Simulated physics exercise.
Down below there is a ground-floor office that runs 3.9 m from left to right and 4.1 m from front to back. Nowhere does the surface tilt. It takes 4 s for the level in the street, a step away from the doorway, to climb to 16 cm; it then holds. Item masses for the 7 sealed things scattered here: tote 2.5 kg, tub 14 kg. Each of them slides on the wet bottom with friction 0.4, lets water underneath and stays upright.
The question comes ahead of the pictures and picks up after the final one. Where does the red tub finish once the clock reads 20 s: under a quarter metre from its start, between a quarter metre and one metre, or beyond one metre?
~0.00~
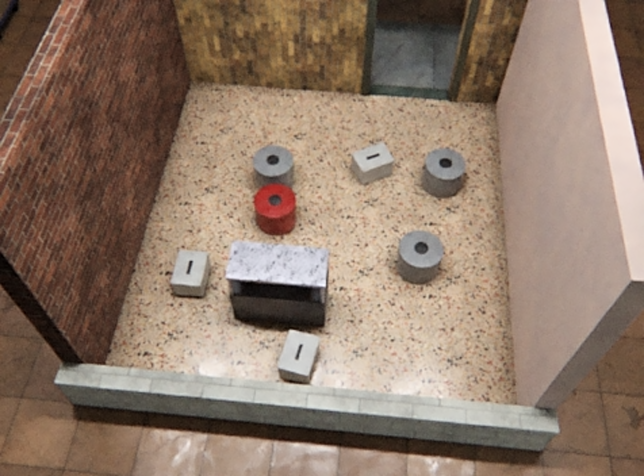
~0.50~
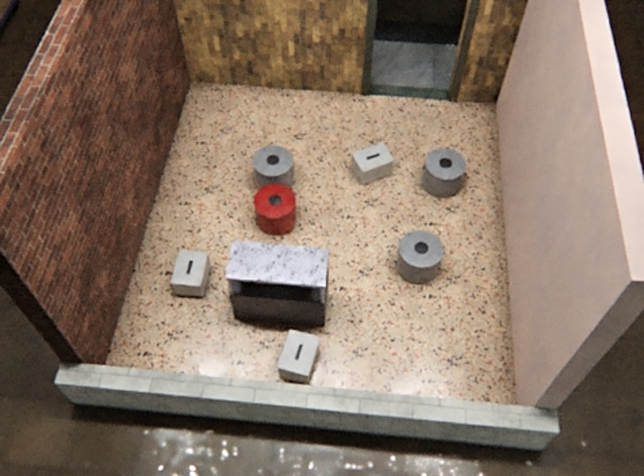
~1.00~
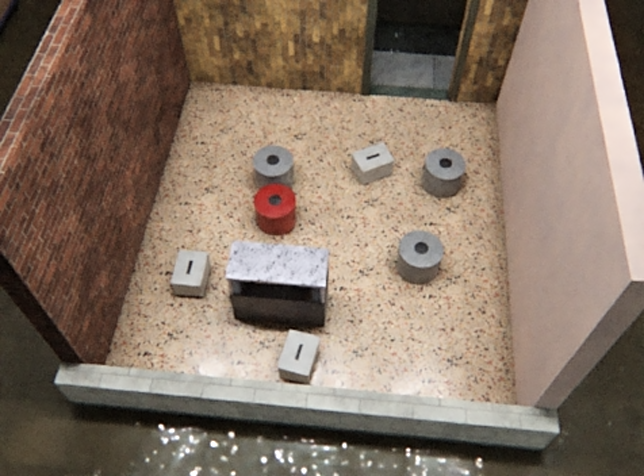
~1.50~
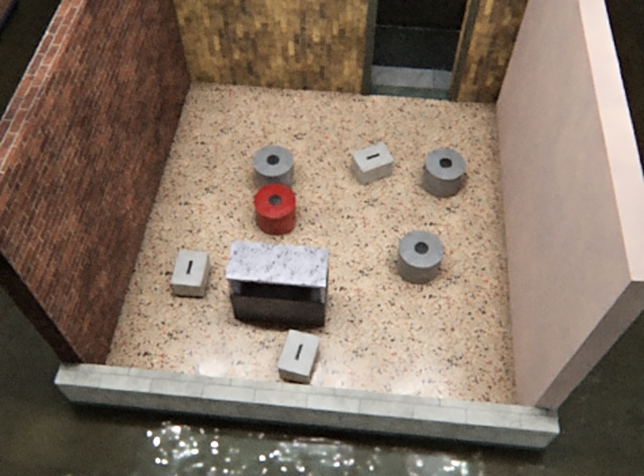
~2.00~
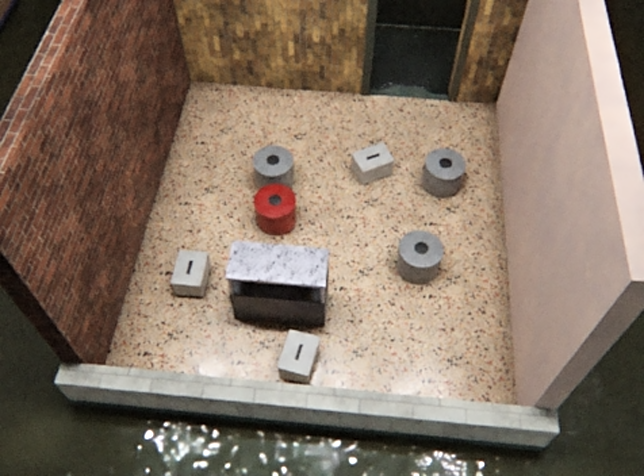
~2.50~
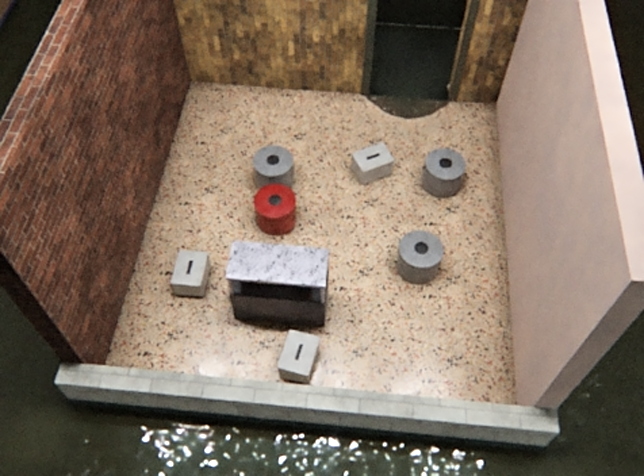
It finishes short of the quarter-metre mark.
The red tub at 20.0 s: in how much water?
About 8 cm.
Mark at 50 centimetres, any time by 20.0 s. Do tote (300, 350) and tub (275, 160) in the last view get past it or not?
Well, one by one it's higher, then lower.
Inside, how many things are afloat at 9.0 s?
1.
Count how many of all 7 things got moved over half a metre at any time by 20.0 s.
The total is 5.
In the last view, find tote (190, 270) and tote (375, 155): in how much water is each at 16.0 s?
Around 9 cm and 7 cm.
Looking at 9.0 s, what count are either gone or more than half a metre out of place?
2 in all.
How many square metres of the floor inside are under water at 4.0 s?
Some 3.0 m2.
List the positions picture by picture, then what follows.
In the first frame, the red tub at (275, 201) rests on the ground; 0.0 m2 under water; 0 of 7 have shifted.
In the second frame, the red tub at (275, 201), on the bottom; water covers 0.0 m2; 0 of 7 have shifted.
In the third frame, the red tub at (275, 201), on the bottom; 0.0 m2 under water; 0 of 7 have shifted.
In the fourth frame, the red tub at (275, 201), on the bottom; 0.0 m2 under water; 0 of 7 have shifted.
In the fifth frame, the red tub at (275, 201) rests on the ground; 0.0 m2 under water; 0 of 7 have shifted.
In the sixth frame, the red tub at (275, 201), on the bottom; 0.2 m2 under water; 0 of 7 have shifted.
After 4.0 s the red tub is near (275, 201), 0.0 m from its start, aground; 0 afloat.
After 9.0 s the red tub is near (275, 201), 0.0 m from its start, aground; 1 afloat.
After 16.0 s the red tub is near (274, 201), 0.0 m from its start, aground; 4 afloat.
After 20.0 s the red tub is near (274, 192), 0.1 m from its start, aground; 5 afloat.
